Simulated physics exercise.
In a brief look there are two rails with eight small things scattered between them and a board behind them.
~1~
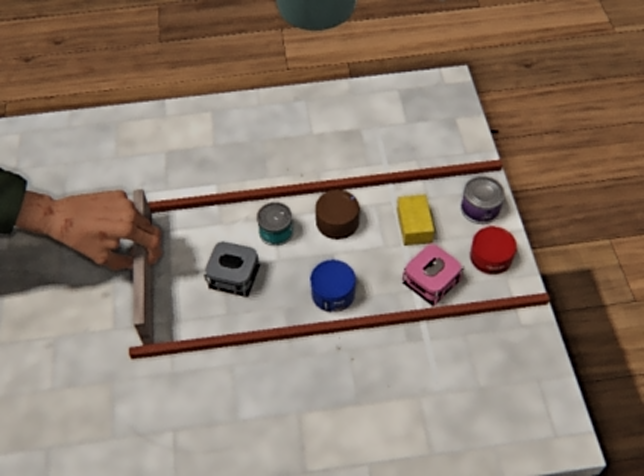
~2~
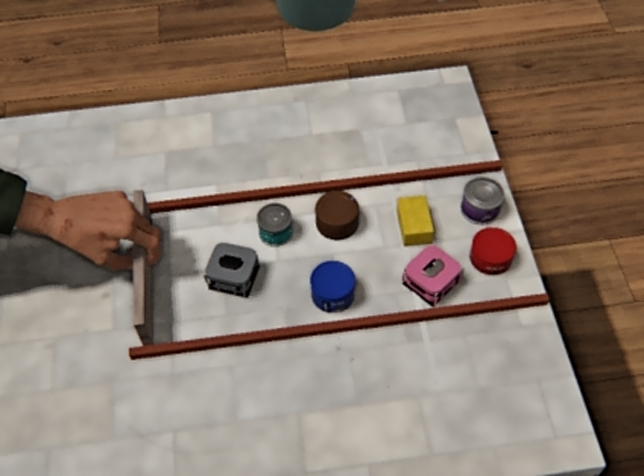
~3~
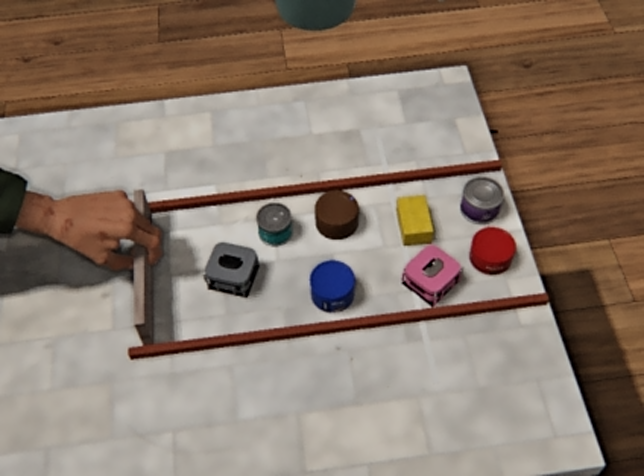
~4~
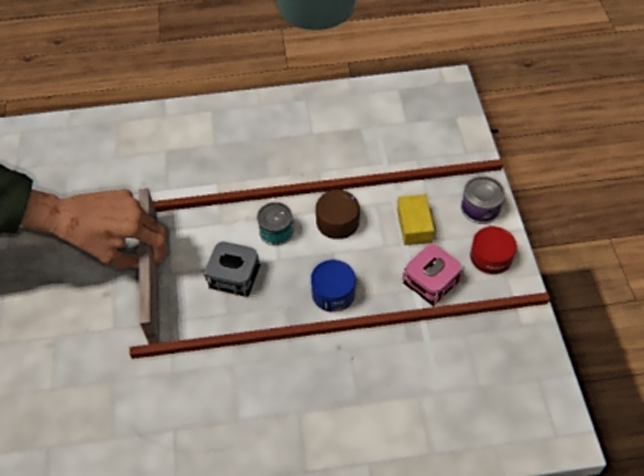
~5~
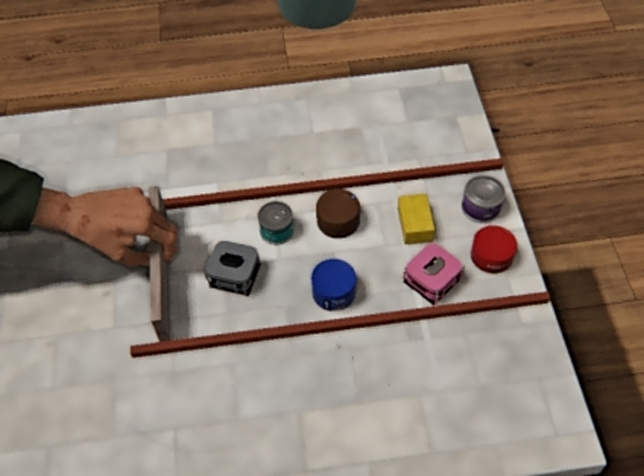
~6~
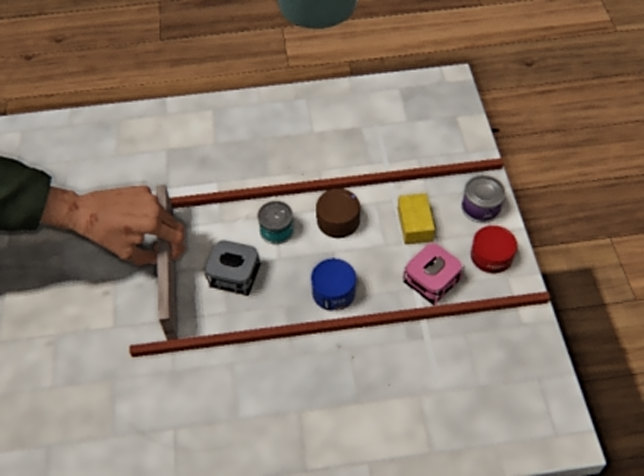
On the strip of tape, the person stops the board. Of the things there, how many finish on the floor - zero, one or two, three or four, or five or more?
Zero finish on the floor.
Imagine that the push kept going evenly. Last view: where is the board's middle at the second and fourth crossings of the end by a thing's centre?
About (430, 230) and about (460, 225).
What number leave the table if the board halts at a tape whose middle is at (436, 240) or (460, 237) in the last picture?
Floor count: 2; 2.
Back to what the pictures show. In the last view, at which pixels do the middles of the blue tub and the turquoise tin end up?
Listed as asked: First (436, 271), and then (414, 202).
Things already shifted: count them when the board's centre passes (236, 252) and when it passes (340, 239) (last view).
The counts are 1 and 5.
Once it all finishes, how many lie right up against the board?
Contact count: 3.
A little later, none off yet; purple tin at rest near (483, 199); red tub at rest near (493, 250); pink case at rest near (433, 273).
Next, none off yet; purple tin at rest near (483, 199); red tub at rest near (493, 250); pink case moving near (443, 272).
When it is over, the number that fall off is zero.
